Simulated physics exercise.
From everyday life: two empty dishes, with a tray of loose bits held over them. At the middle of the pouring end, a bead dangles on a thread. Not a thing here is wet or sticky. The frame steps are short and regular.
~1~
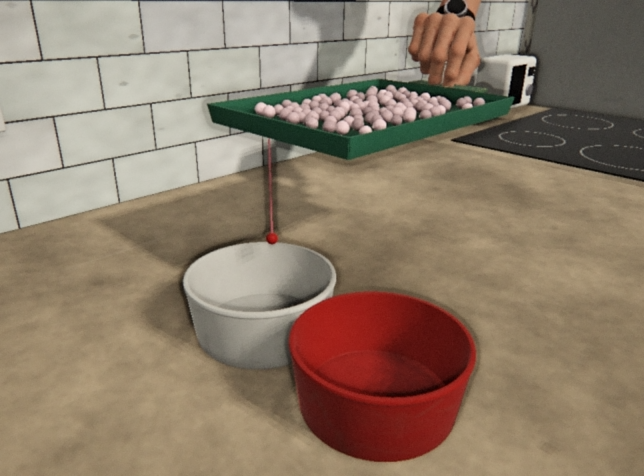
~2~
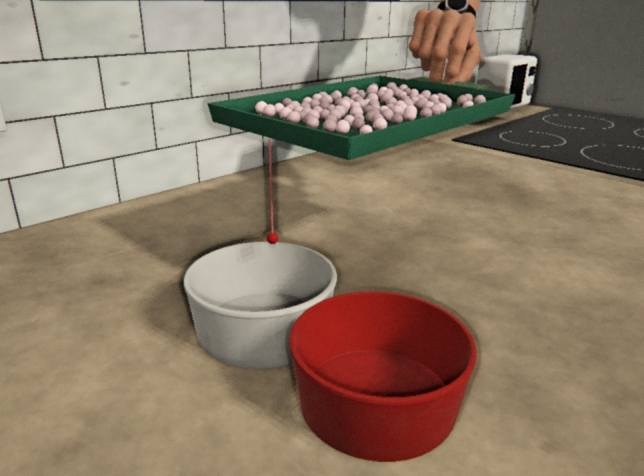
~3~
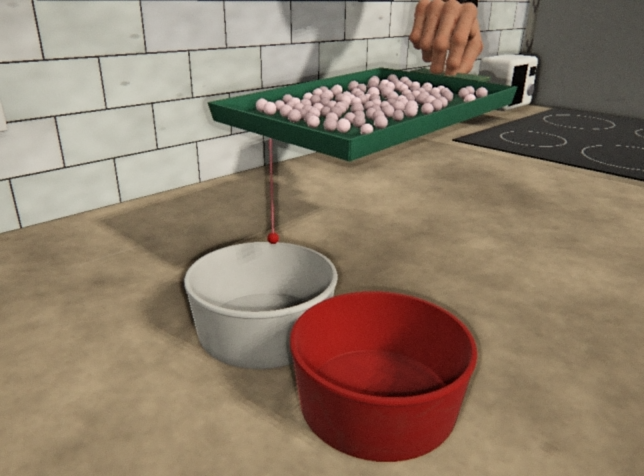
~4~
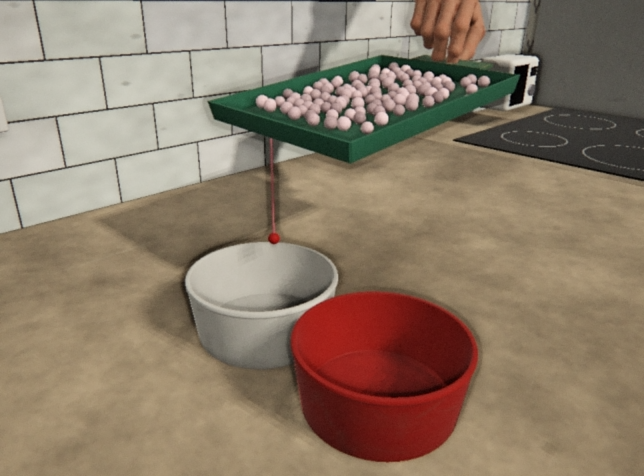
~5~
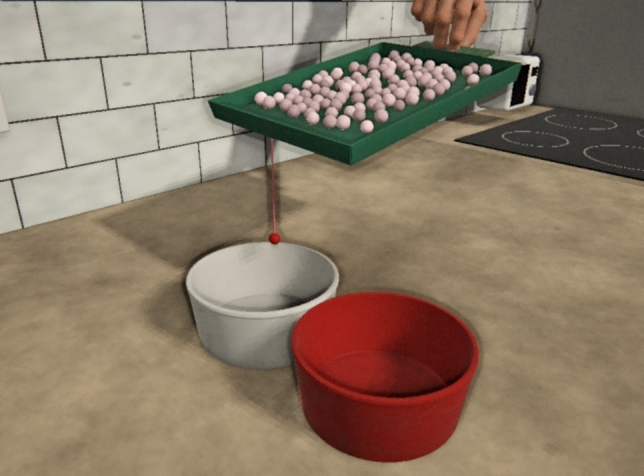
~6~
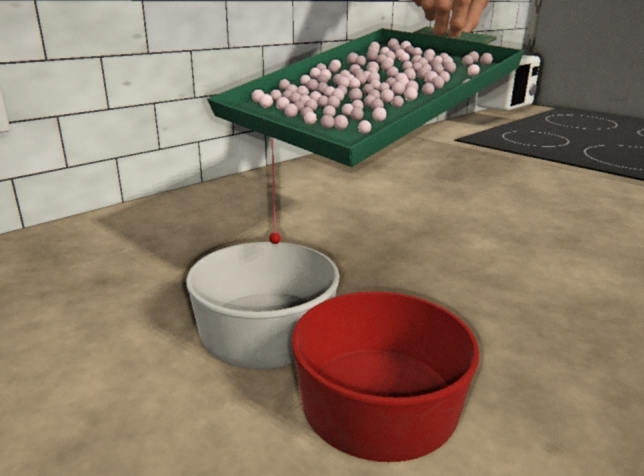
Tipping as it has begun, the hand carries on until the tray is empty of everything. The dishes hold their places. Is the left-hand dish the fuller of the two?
Winner: Left dish.
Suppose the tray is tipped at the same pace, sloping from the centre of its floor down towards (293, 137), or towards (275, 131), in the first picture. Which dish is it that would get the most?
Try 1: The left-side dish; try 2: The left-side dish.
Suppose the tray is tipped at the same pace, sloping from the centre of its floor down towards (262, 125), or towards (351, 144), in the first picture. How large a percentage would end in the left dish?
First case around 10 per cent, second case 30 per cent.
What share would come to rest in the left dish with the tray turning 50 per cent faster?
It would be close to 60 per cent.
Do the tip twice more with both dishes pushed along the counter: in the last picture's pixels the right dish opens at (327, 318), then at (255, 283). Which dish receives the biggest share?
First the right dish, then the right-hand dish.
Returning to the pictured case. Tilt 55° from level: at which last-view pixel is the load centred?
In the last view the centre sits at roughly (319, 109).
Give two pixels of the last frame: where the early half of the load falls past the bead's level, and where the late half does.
Starting near (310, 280), moving on to near (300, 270).
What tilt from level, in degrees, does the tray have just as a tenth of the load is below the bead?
It sits at roughly 85°.
Soon after the last picture, tray tipped steeply; nearly all on the tray; a stray few in the left dish; a stray few in the air.
A little later, tray tipped right over; about a third on the tray; a small part in the right dish; about a quarter in the left dish; a stray few outside both; about a quarter in the air.
Later still, tray tipped past a quarter turn; about a quarter in the right dish; about two thirds in the left dish; a small part outside both.
By the end, tray tipped past a quarter turn; about a quarter in the right dish; about two thirds in the left dish; a small part outside both.
